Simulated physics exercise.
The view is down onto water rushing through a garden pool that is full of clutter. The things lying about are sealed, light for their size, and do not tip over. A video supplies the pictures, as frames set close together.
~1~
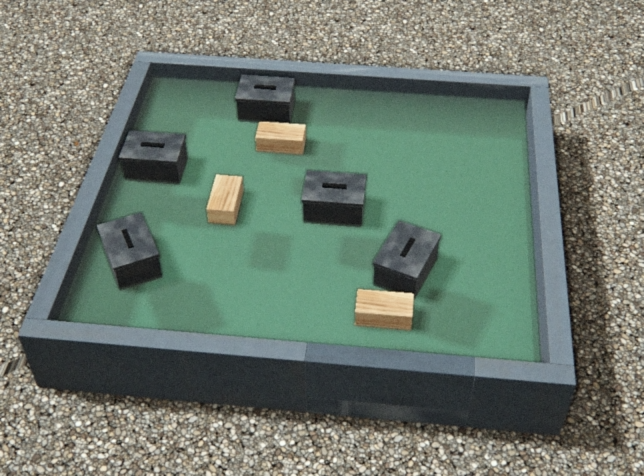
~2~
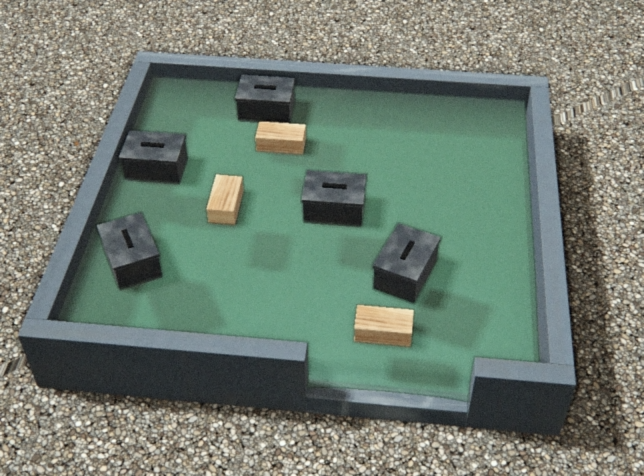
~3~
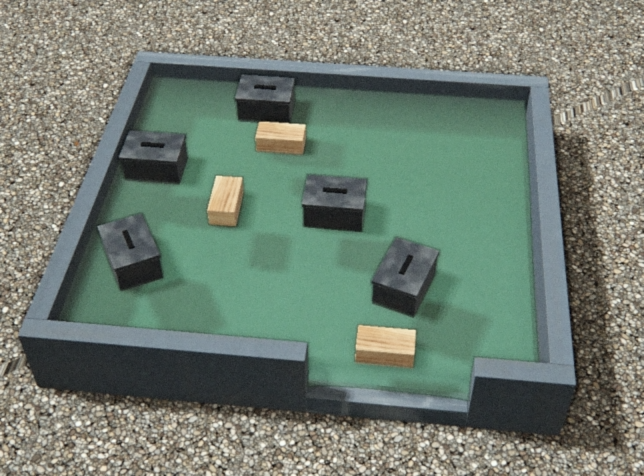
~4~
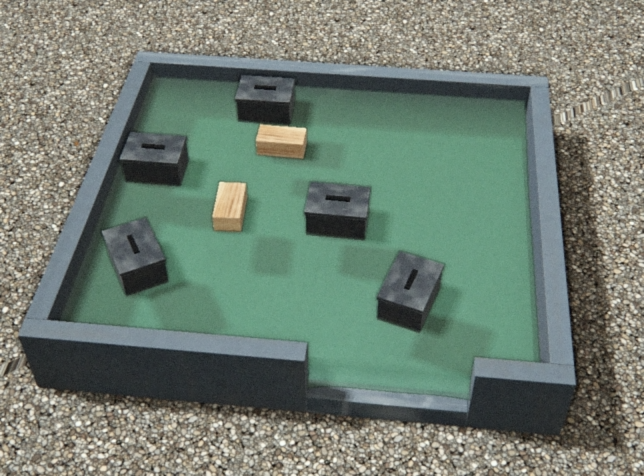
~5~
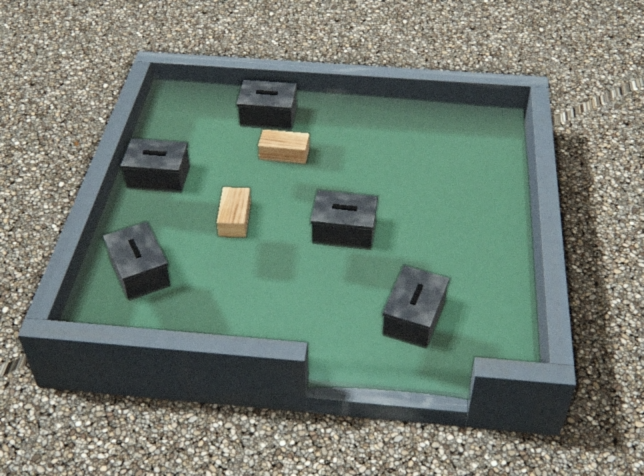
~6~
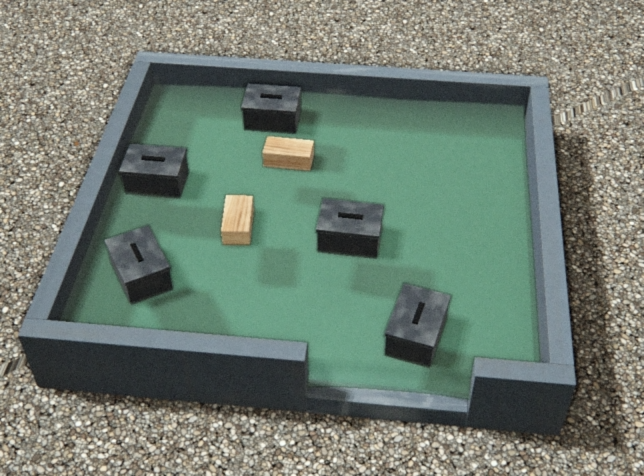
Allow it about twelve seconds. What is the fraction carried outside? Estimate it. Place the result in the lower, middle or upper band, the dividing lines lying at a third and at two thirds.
Middle band.
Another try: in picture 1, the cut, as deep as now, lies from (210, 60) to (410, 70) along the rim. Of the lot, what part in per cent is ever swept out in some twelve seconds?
About 60 %.
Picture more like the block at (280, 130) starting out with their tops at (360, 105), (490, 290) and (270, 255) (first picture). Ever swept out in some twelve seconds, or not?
Okay, one at a time: Does not get out, next gets out, last gets out.
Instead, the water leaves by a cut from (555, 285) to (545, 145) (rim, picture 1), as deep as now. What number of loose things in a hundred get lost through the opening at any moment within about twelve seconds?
I'd reckon around 40 percent.
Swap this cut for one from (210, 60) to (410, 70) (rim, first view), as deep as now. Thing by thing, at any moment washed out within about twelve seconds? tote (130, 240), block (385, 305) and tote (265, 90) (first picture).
In the order given, it's remains behind, remains behind, escaped.
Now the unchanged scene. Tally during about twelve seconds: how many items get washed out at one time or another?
Count: 3.
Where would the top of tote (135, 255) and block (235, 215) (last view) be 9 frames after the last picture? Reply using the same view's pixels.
First one at roughly (158, 274), second at roughly (263, 244).
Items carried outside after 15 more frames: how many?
I count 3.
A moment on, 2 of 8 are out; 6 afloat.
Next, 2 of 8 are out; 6 afloat.
Later, 3 of 8 are out; 5 afloat.
In the end, 3 of 8 are out; 5 afloat.
